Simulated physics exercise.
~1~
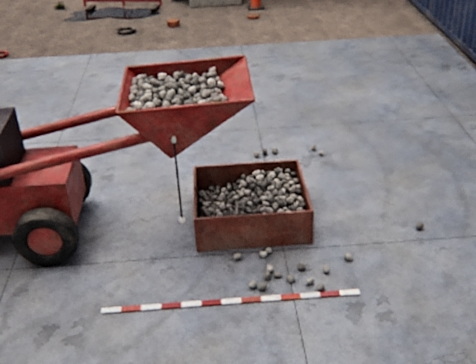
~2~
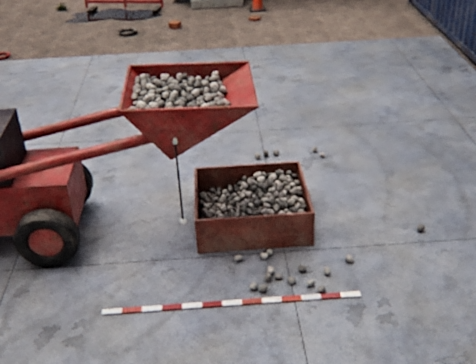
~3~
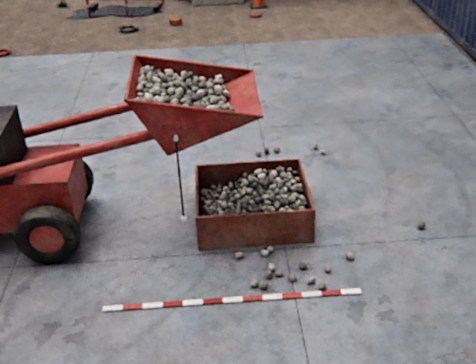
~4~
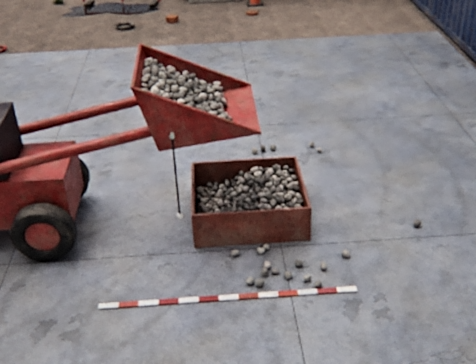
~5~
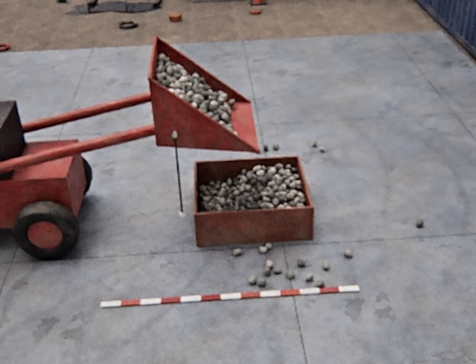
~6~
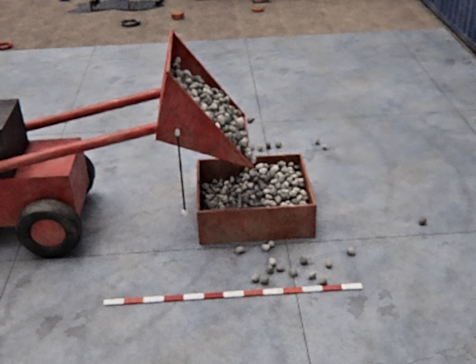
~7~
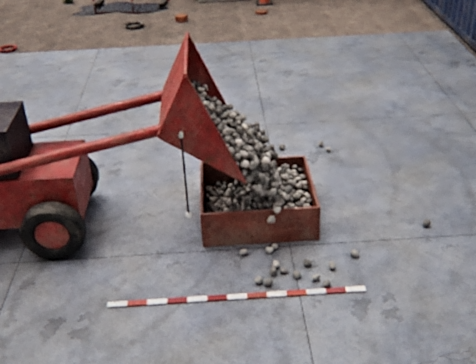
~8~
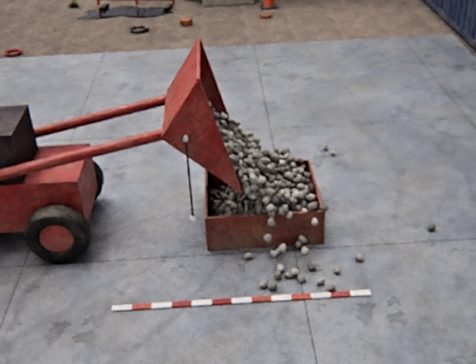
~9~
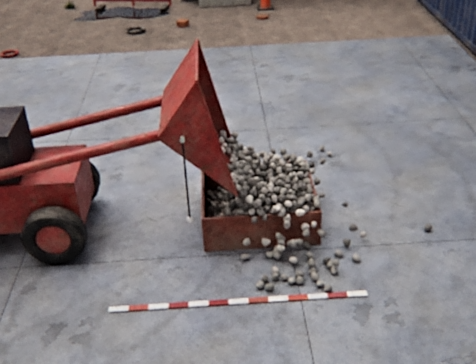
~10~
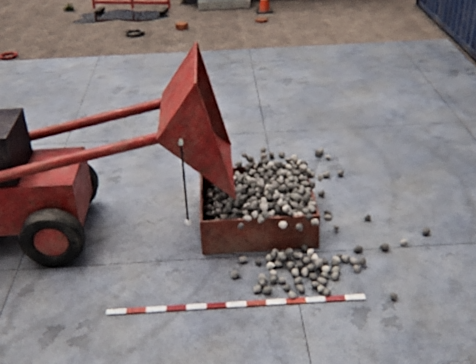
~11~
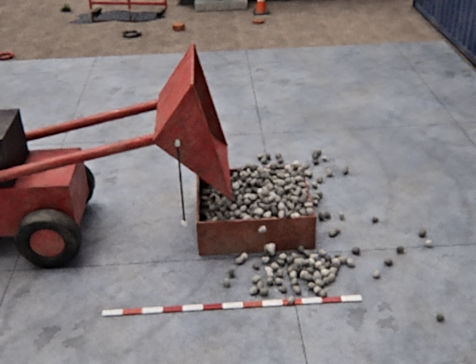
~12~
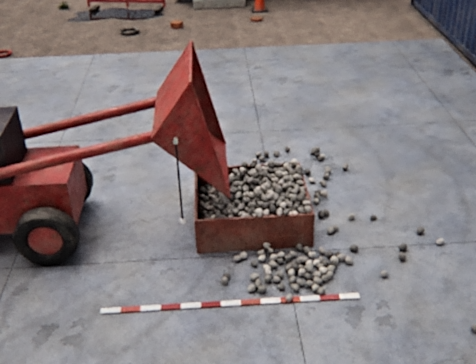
A red loader's bucket tips its stones into a heaped bin, spilling some onto the floor.
